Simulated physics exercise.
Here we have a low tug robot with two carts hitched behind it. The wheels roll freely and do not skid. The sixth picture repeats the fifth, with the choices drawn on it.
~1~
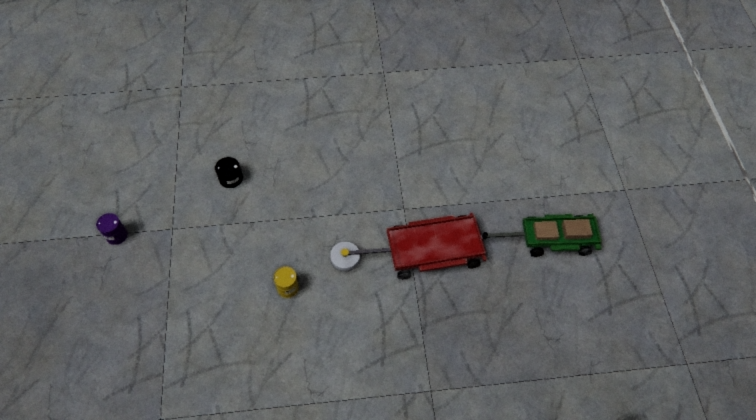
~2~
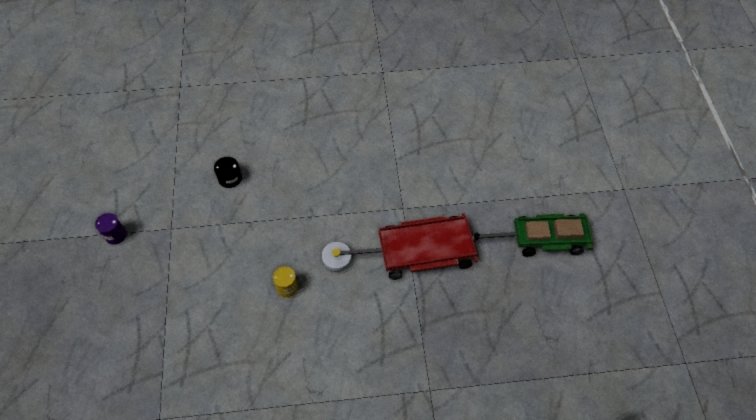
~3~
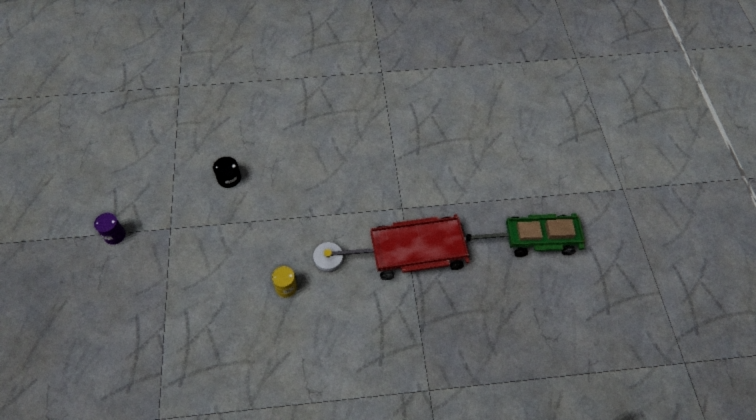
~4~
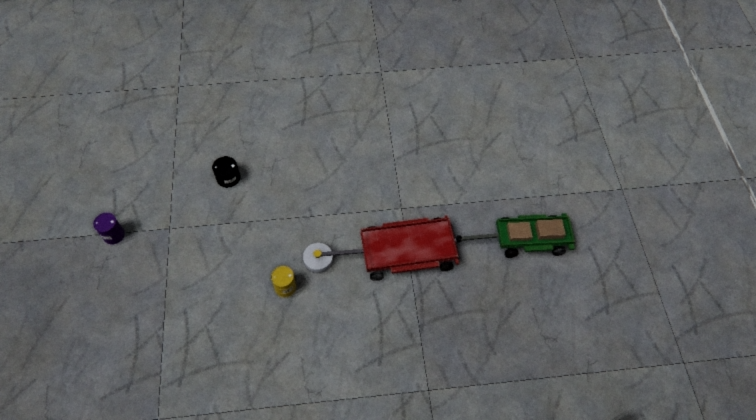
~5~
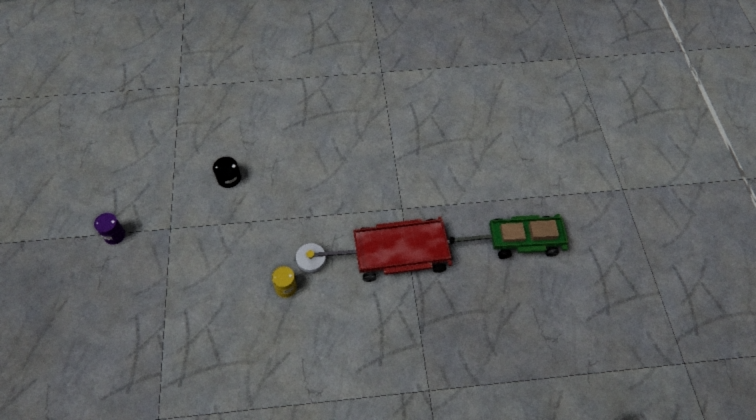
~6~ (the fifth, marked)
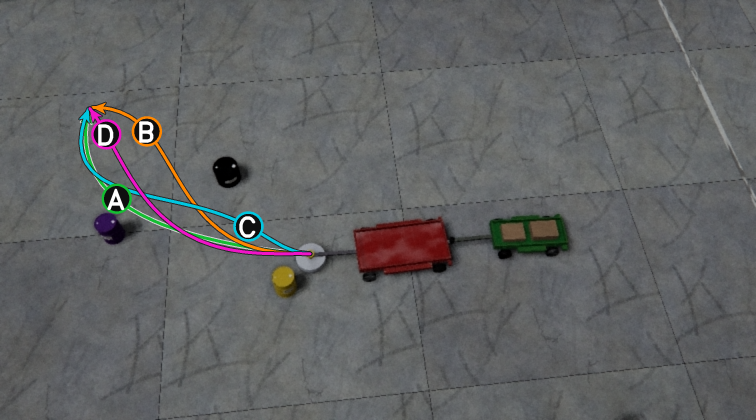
A red cart and a smaller green cart rolled slowly left across a gray floor behind a low, round robot, which edged close to a yellow keg while the purple keg and black tub stayed put.
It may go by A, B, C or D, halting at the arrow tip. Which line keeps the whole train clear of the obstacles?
Route C touches nothing.
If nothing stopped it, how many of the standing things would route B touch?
Two.
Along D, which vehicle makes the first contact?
The red cart.
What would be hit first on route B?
First the yellow keg.
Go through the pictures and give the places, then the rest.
In the first frame, purple keg (117, 236); black tub (231, 178); yellow keg (288, 288).
In the second frame, robot (337, 256); red cart (427, 243); green cart (553, 232); yellow keg (287, 288).
In the third frame, robot (328, 256); red cart (419, 244); green cart (545, 232); black tub (229, 178).
In the fourth frame, robot (318, 257); red cart (409, 245); green cart (535, 232); purple keg (114, 235).
In the fifth frame, robot (311, 257); red cart (402, 246); green cart (528, 233); yellow keg (286, 288); purple keg (115, 235); black tub (229, 178).
On the marked copy, A from (310, 254) via (145, 216) to (89, 110); B from (310, 254) via (183, 187) to (92, 107); C from (310, 254) via (156, 198) to (89, 109); D from (310, 254) via (160, 215) to (90, 109).
Taking C. A third of the way, robot (208, 214), last cart (417, 242).
Two thirds of the way, robot (103, 182), last cart (298, 231).
When it is over, robot (92, 112), last cart (216, 212); nothing has been touched.
As for the rest, A meets the purple keg and yellow keg; B meets the black tub and yellow keg; D meets the yellow keg.
